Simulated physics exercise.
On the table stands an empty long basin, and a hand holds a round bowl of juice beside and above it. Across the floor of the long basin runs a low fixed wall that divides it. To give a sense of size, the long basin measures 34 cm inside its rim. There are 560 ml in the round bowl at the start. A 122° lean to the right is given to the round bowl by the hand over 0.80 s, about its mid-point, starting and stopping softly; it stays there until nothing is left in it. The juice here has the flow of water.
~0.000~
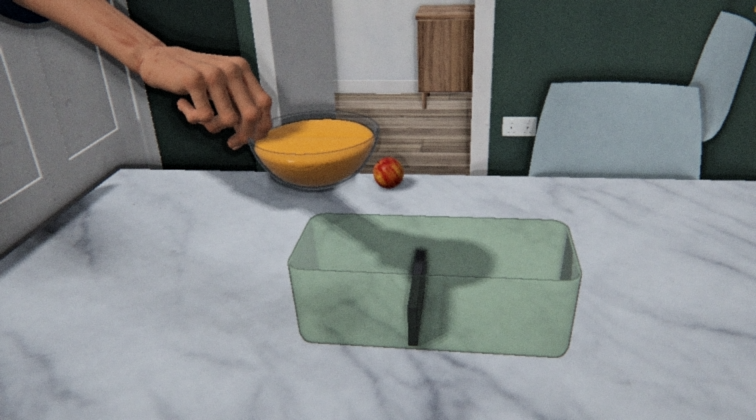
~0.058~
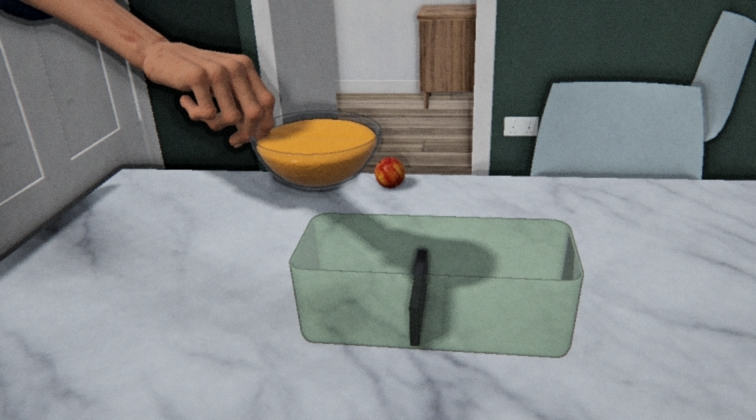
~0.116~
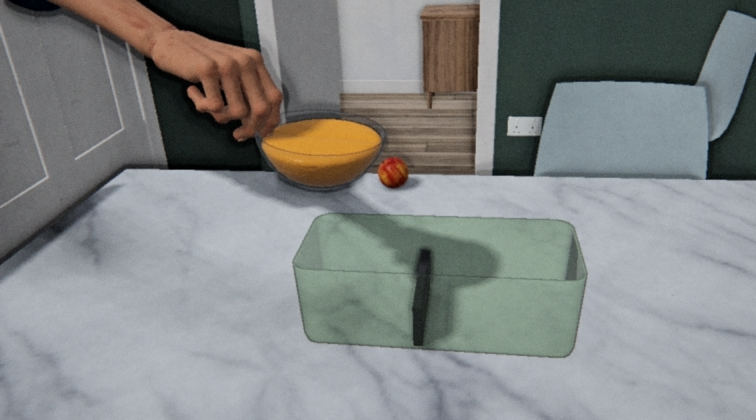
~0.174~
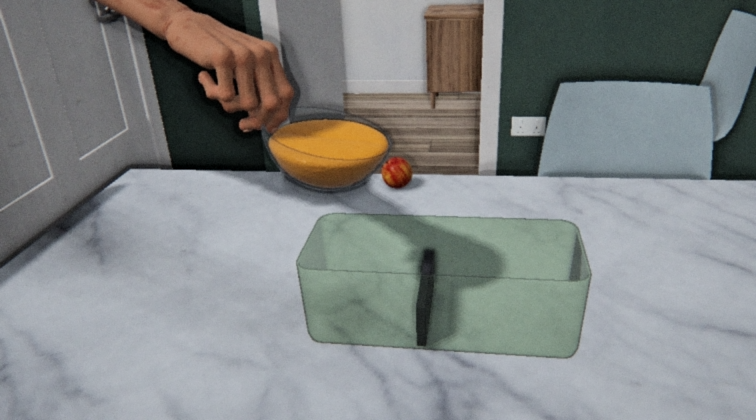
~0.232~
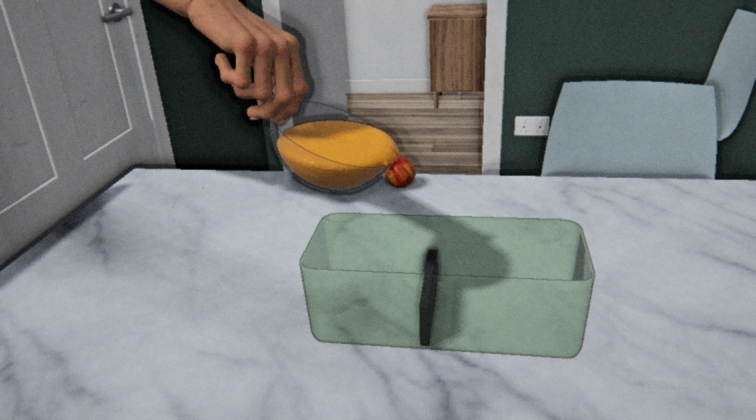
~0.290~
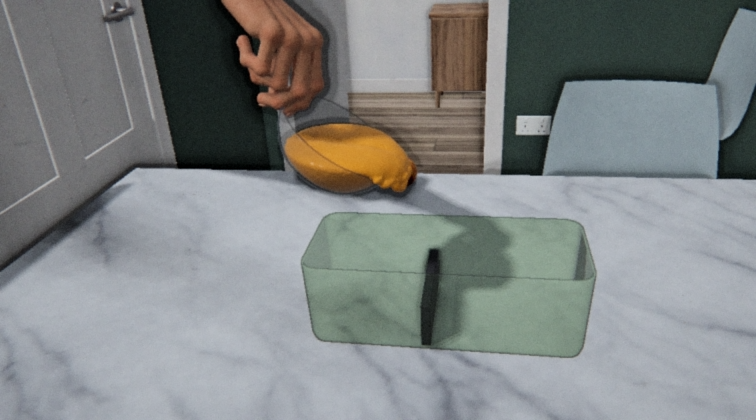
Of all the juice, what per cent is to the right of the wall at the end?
I would say 53 percent.
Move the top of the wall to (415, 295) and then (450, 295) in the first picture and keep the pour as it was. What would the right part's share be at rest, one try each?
It comes to 55 per cent, and then 10 per cent.
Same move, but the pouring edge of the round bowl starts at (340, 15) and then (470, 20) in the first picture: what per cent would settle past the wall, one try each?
45 then 90 %.
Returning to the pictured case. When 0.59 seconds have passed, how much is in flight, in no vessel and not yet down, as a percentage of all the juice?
Roughly 10 percent.
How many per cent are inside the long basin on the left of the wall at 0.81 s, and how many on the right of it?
Lab note: Left near 46 %, right near 50.
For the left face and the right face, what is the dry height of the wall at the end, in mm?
Noted: Left near 46 mm, right near 48 mm.
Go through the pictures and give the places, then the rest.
It leans 0°; its right rim is at (378, 133); the juice meets the walls at (258, 136) and (375, 137); the long basin's rim runs from (300, 240) to (574, 250); the wall's top is at (417, 278), in the first frame.
It leans 2°; its right rim is at (380, 135); the juice meets the walls at (260, 136) and (377, 139), in the second frame.
It leans 6°; its right rim is at (385, 140); the juice meets the walls at (266, 134) and (382, 141), in the third frame.
It leans 14°; its right rim is at (390, 148); the juice meets the walls at (273, 132) and (389, 144), in the fourth frame.
It leans 24°; its right rim is at (394, 159); the juice meets the walls at (281, 133) and (394, 151); 4 per cent is over the edge, in the fifth frame.
It leans 35°; its right rim is at (393, 171); the juice meets the walls at (288, 138) and (383, 154); 16 per cent is over the edge, in the sixth frame.
After 0.59 s the tilt is 103° and 1 per cent is still to pour, 36 is left of the wall and 52 right of it.
After 0.81 s the tilt is 122° and 0 per cent is still to pour, 45 is left of the wall and 51 right of it.
After 1.05 s the tilt is 122° and 0 per cent is still to pour, 46 is left of the wall and 53 right of it.
After 1.30 s the tilt is 122° and 0 per cent is still to pour, 46 is left of the wall and 53 right of it.
In the end 46 per cent lies left of the wall, 53 right of it and 2 outside.
